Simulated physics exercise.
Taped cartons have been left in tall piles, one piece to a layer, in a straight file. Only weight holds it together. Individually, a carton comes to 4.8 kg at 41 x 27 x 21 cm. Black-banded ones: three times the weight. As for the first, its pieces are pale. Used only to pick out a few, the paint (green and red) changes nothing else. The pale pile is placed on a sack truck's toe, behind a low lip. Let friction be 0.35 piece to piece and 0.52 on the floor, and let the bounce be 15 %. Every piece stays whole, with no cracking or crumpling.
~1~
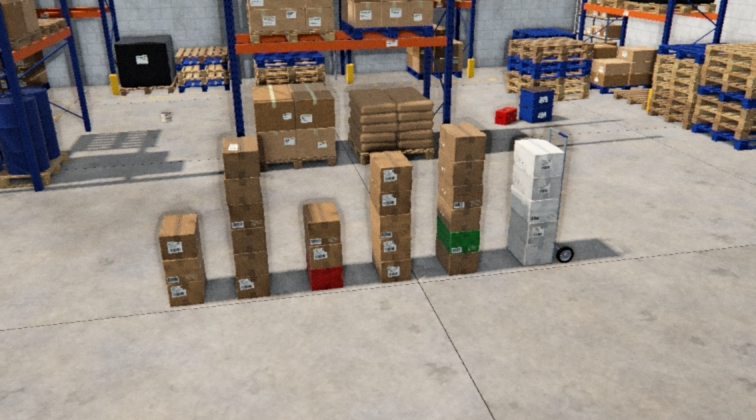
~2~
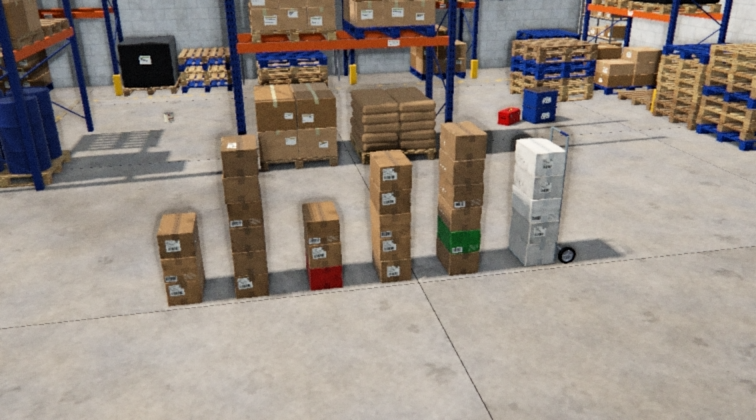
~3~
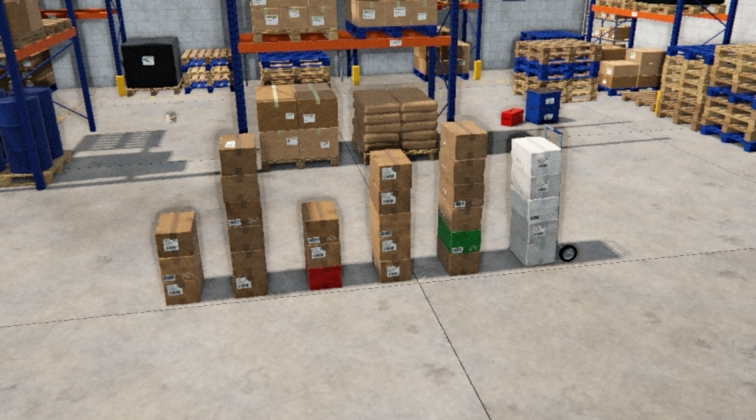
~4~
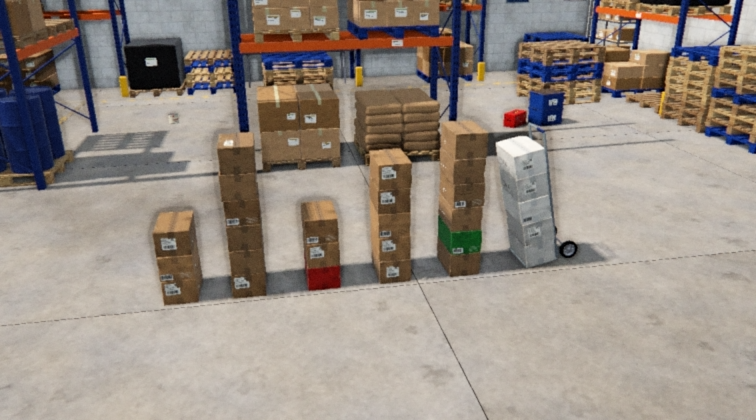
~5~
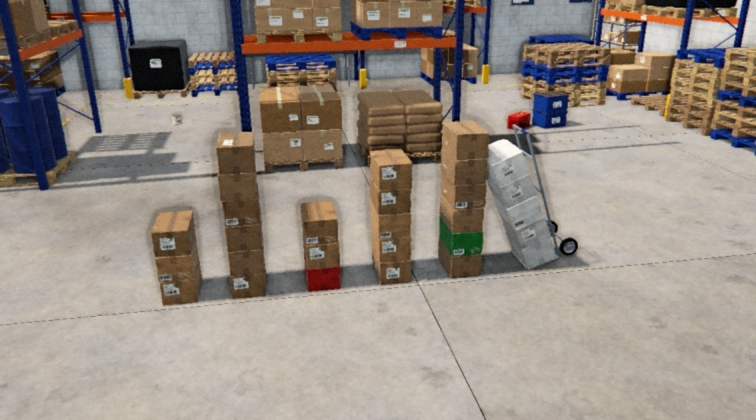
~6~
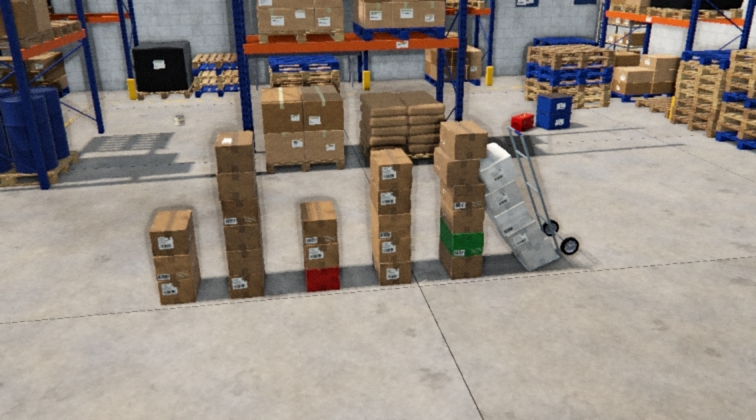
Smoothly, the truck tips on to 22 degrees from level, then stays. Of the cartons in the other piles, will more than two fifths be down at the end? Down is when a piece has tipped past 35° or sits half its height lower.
Yes.
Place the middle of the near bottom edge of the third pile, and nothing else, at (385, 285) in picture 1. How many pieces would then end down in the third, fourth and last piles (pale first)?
Third 4, fourth 3, last 3 down.
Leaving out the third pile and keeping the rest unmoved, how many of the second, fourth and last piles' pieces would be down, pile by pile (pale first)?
The second pile would have 6 down, the fourth 0 and the last 0.
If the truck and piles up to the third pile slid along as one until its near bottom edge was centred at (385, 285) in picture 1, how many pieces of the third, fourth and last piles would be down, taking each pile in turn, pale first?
Result: Third pile 5, fourth pile 3, last pile 3.
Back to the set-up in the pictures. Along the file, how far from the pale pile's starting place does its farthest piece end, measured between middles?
Around 100 centimetres.
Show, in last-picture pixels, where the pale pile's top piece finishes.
Roughly at (425, 215).
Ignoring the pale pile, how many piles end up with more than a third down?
Total count: 5.
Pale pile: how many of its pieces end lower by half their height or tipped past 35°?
Exactly 5 pale pieces do.
Then, 0.82 s past the last view, 5 of the pale pile down; none of the 23 other cartons down, 10 disturbed; green carton 24° from how it stood.
Then, 1.42 s past the last view, 5 of the pale pile down; 11 of the 23 other cartons down; green carton 39° from how it stood, 12 cm lower; red carton 9° from how it stood.
Then, 2.72 s past the last view, 5 of the pale pile down; 23 of the 23 other cartons down; green carton 42° from how it stood, 12 cm lower; red carton 42° from how it stood.
In the end, 5 of the pale pile down; 23 of the 23 other cartons down; green carton 42° from how it stood, 12 cm lower; red carton 42° from how it stood. That is 100 per cent. From the last view, middles, green carton near (417, 251), red carton near (307, 263).
